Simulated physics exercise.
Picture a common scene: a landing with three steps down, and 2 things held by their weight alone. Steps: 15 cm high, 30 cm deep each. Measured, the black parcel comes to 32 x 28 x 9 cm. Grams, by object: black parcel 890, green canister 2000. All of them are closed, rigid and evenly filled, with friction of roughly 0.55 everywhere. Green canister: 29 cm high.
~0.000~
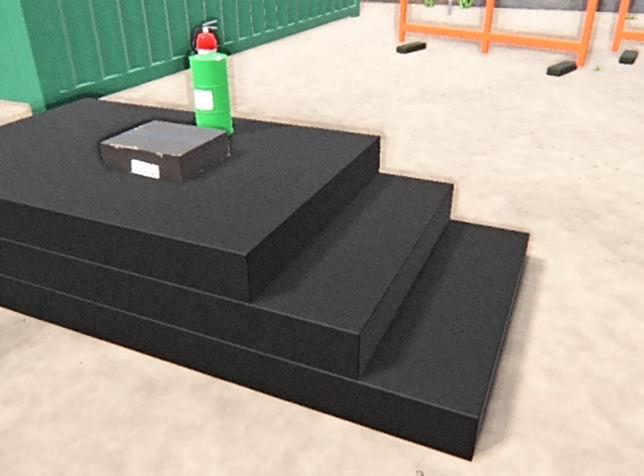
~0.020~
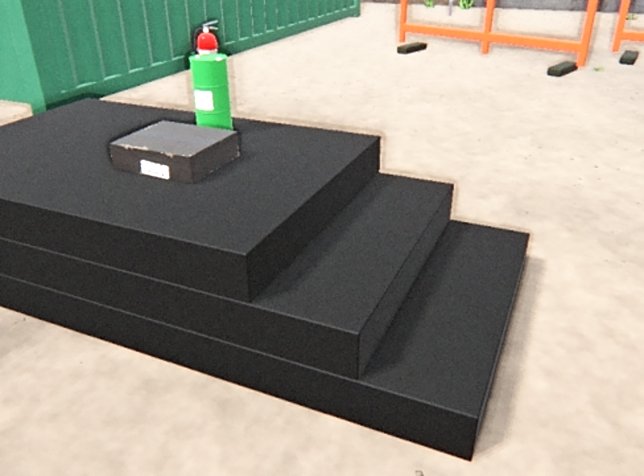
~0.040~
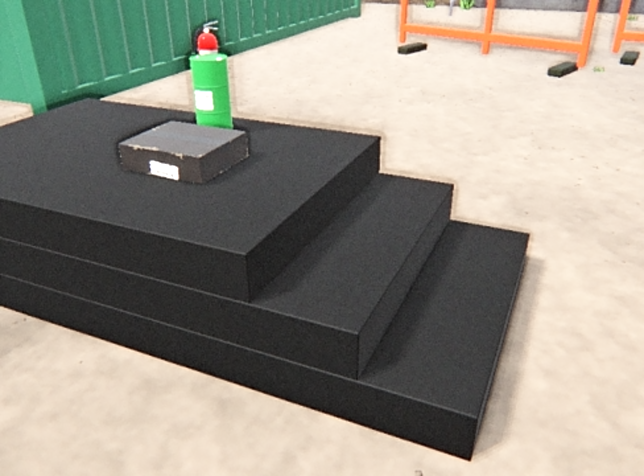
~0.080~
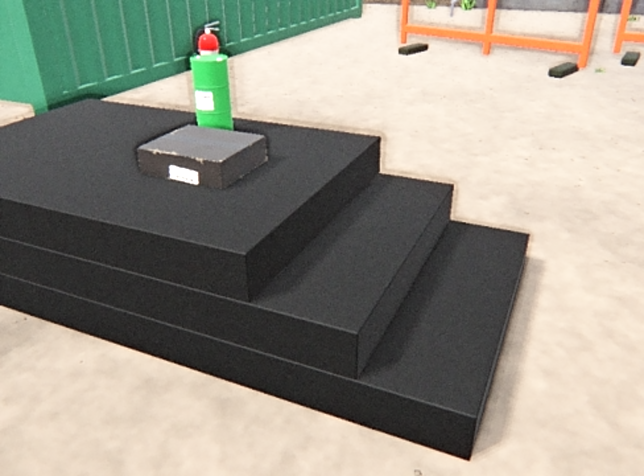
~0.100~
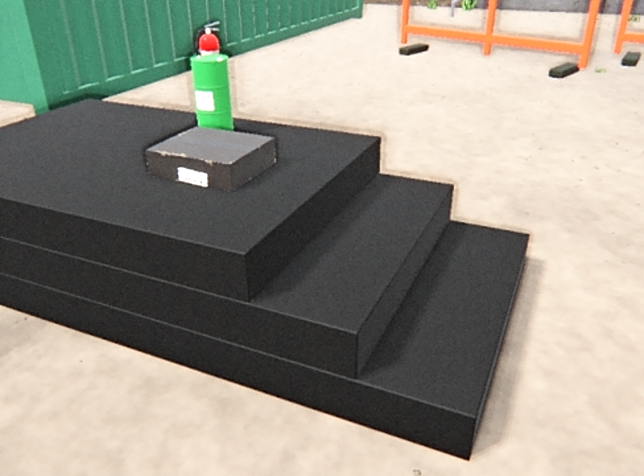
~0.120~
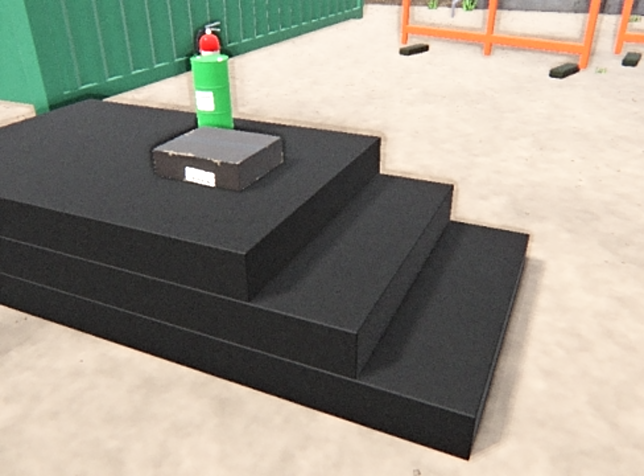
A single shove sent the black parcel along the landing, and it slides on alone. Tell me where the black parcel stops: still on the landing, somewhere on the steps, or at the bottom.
Still on the landing.
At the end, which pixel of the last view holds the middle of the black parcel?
Rest point: Near (275, 167).
After 0.22 s, edge 25 cm ahead; black parcel near (252, 161).
After 0.32 s, edge 18 cm ahead; black parcel near (271, 166).
In the end (0.9 s), edge 16 cm ahead; green canister under 12 cm from the start. At the end, from the last picture's camera, black parcel near (275, 167).
